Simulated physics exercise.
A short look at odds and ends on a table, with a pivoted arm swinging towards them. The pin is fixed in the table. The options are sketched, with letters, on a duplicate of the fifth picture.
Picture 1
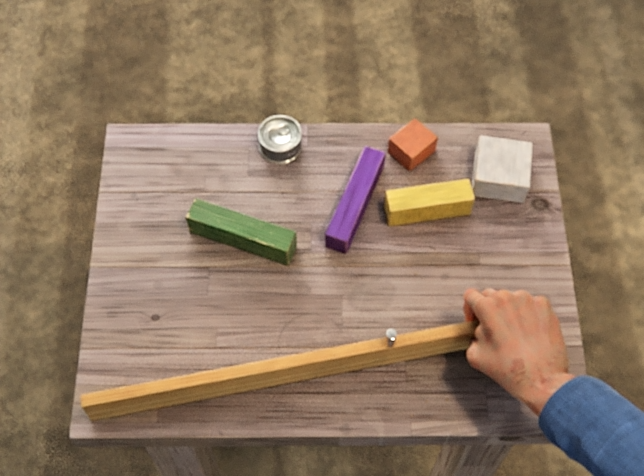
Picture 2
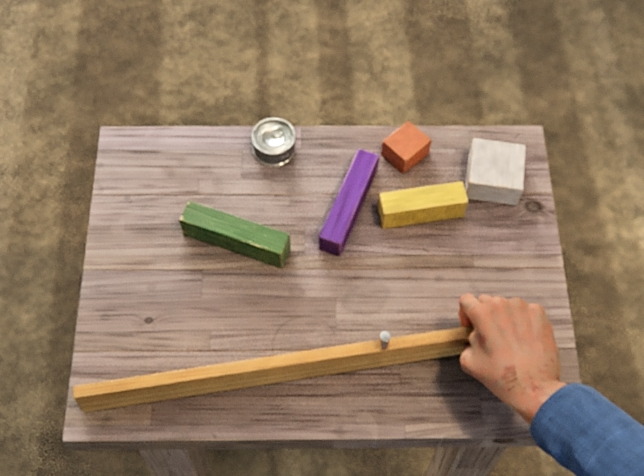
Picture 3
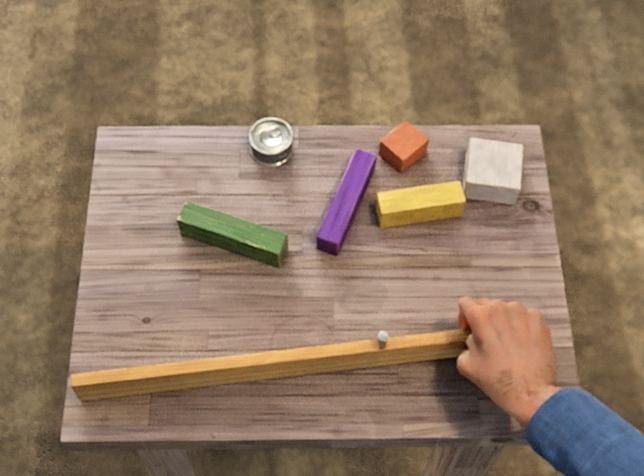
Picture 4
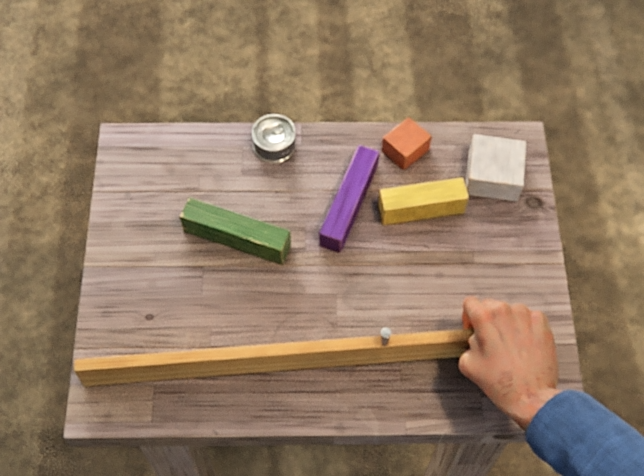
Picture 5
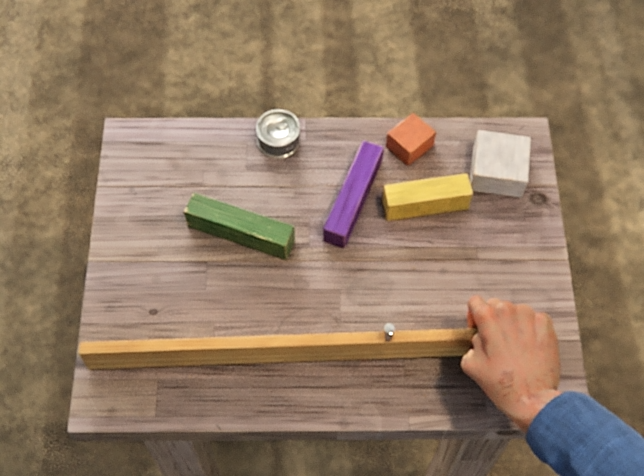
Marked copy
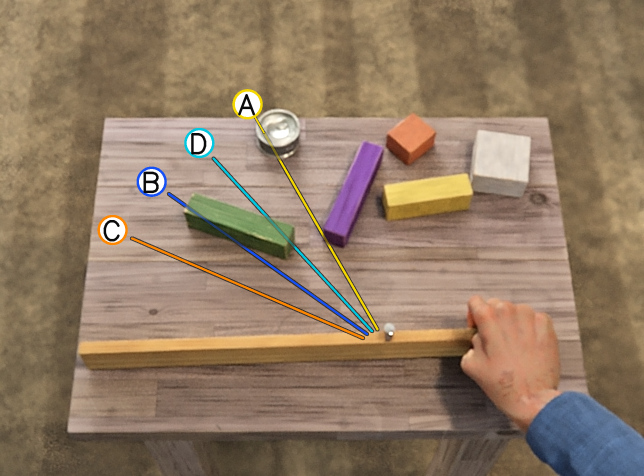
A hand in a blue sleeve grips the right end of a long pale wooden arm, pinned by a small metal pivot, near the front of a weathered wooden table seen from above. Behind it lie a green bar at left, a grey tin, a purple stick, a yellow bar, an orange block and a white block at right. The arm's left end swings slowly away from the front edge towards them, while they stay put and the camera drifts slightly.
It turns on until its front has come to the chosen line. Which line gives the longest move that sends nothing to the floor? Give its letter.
Stop at A.
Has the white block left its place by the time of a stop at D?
No.
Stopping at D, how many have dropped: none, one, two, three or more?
In all, none.
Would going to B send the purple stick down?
No.
On the copy, A at (318, 226); B at (264, 261); C at (245, 287); D at (289, 241).
On A. First, arm (242, 282); grey tin (279, 134); orange block (411, 139).
Then, arm (279, 236); green bar (262, 209); grey tin (279, 134).
Finally, arm (316, 213); grey tin (287, 126); green bar (312, 184); nothing has fallen.
By contrast, B is safe but short; C is safe but short; D is safe but short.
